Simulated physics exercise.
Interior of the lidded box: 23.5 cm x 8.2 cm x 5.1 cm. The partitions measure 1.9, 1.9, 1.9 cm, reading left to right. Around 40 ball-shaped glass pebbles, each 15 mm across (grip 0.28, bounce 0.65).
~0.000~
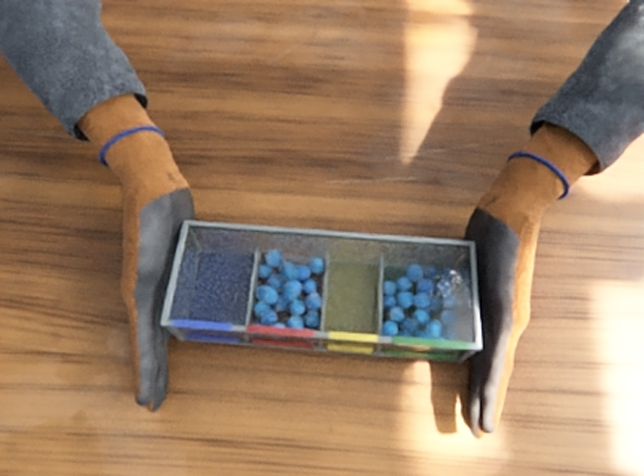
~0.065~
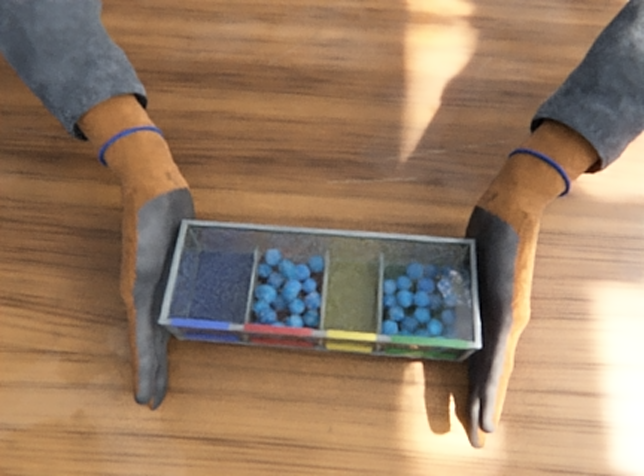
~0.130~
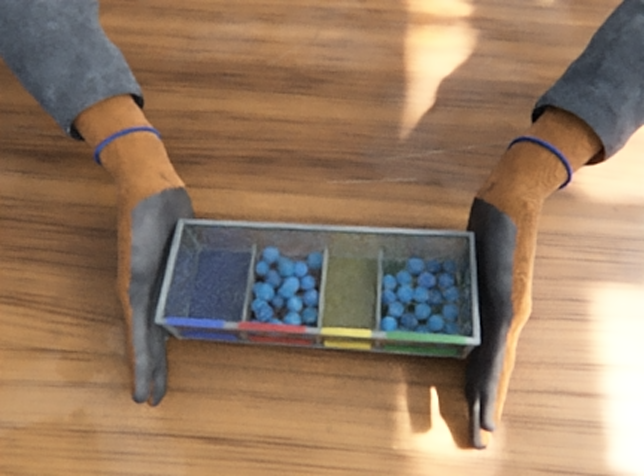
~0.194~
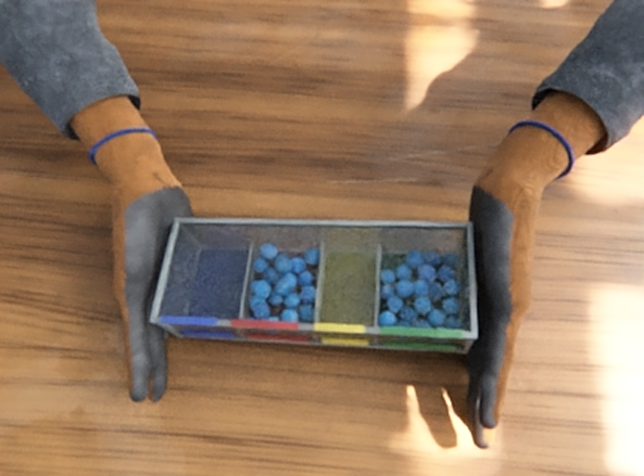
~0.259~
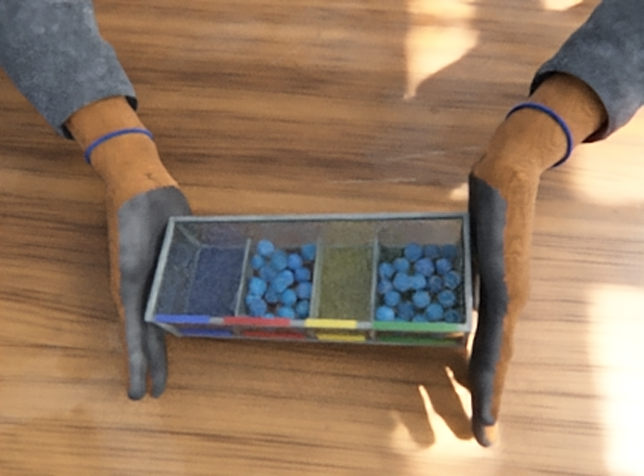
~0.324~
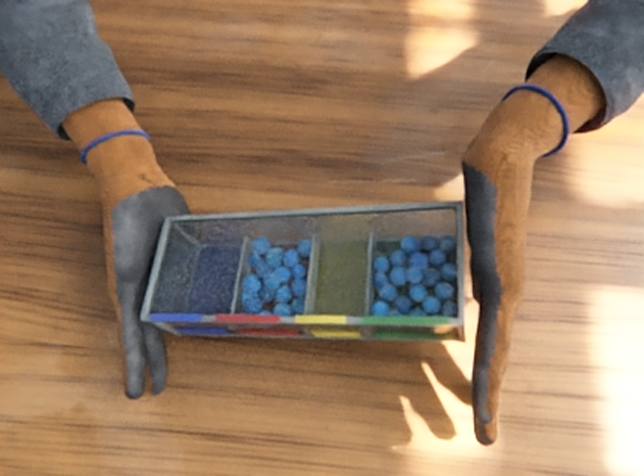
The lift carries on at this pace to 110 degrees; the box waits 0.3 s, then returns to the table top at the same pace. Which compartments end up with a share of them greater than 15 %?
My prediction: Red: It'll probably finish at or short of fifteen percent of the pieces; blue: It'll probably finish past fifteen percent of the pieces; green: It'll probably finish at or short of fifteen percent of the pieces; yellow: It'll probably finish at or short of fifteen percent of the pieces.
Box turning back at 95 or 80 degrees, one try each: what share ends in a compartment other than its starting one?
Close to 100 in a hundred first, and 50 in a hundred second.
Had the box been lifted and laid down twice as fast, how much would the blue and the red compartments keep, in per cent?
In that case blue would keep 100 % and red would keep 0 %.
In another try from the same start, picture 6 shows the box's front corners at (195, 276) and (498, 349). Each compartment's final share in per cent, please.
Per cent at the end: Red 0; blue 0; green 100; yellow 0.
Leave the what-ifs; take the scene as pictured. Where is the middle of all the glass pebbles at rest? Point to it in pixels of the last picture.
Centre at rest, approx.: (217, 291) px.
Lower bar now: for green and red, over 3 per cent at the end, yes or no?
With green that fails, while with red that holds.
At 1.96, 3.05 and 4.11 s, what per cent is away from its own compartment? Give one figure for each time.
Taking the three times in turn, it reads 100, 100 and 100.
After 1.96 s, tilt 110 degrees; red 5 %, blue 95 %.
After 3.05 s, tilt 54 degrees; blue 100 %.
Then, at 4.11 s, tilt 0 degrees; red 5 %, blue 95 %.
By 4.9 s all is still; red 5 %, blue 95 %, green 0 %, yellow 0 %.
